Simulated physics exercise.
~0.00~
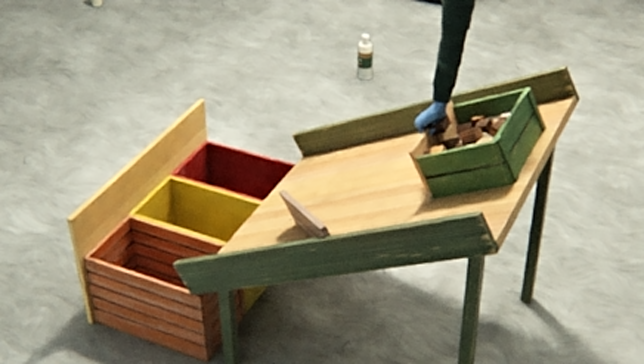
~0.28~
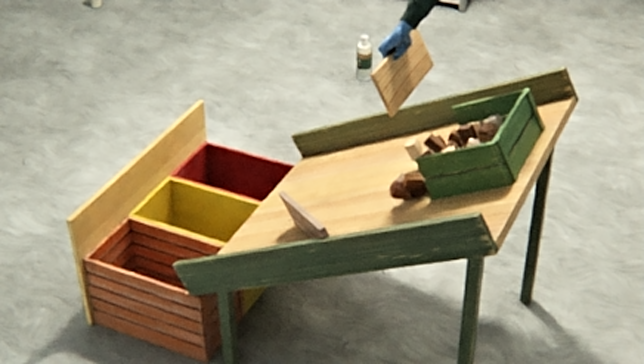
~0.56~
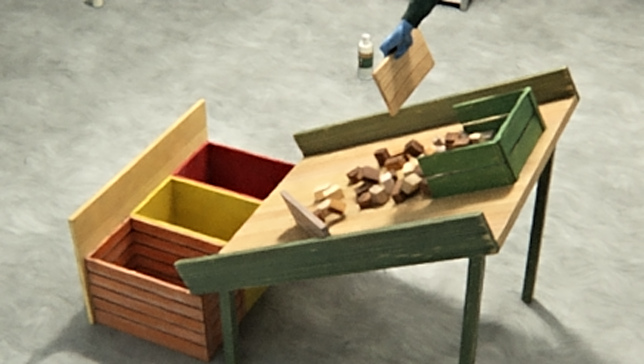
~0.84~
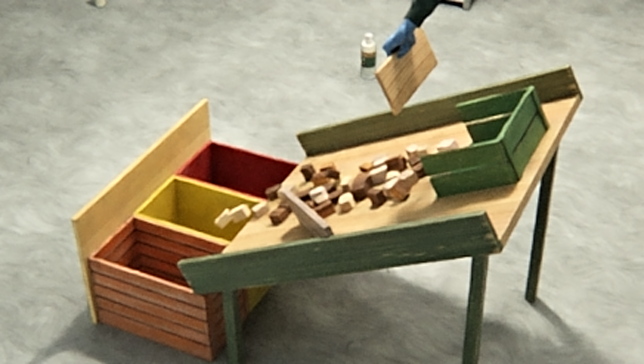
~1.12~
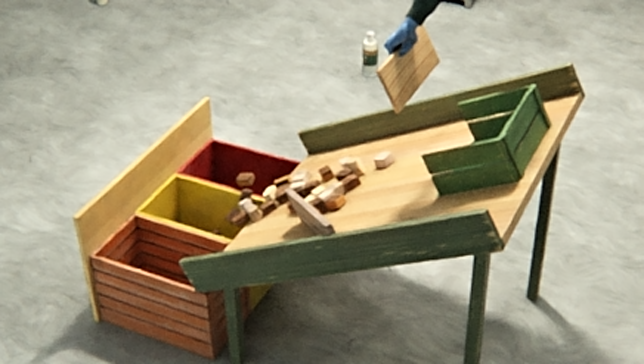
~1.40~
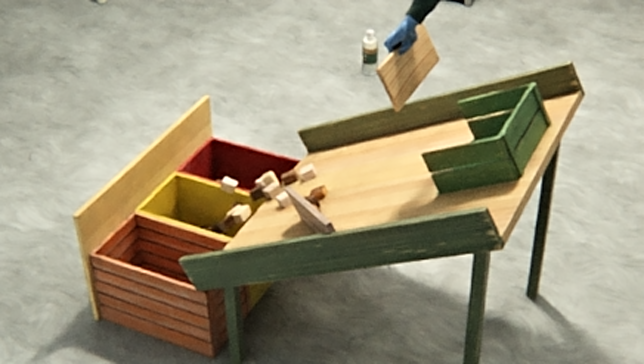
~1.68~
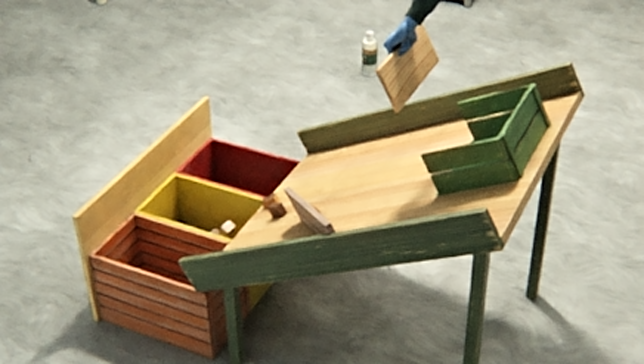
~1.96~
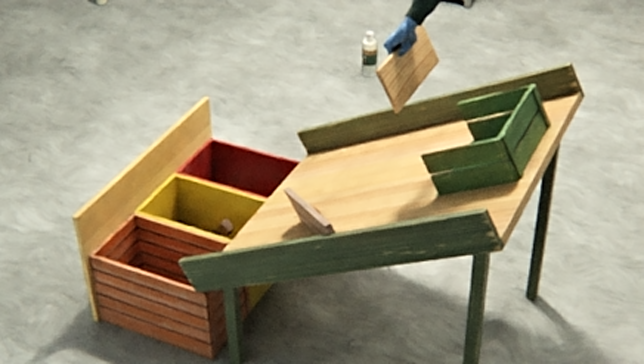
Wooden blocks tumbling from a green pen down a tilted table after a gloved hand lifts the gate, dropping into yellow and red bins.
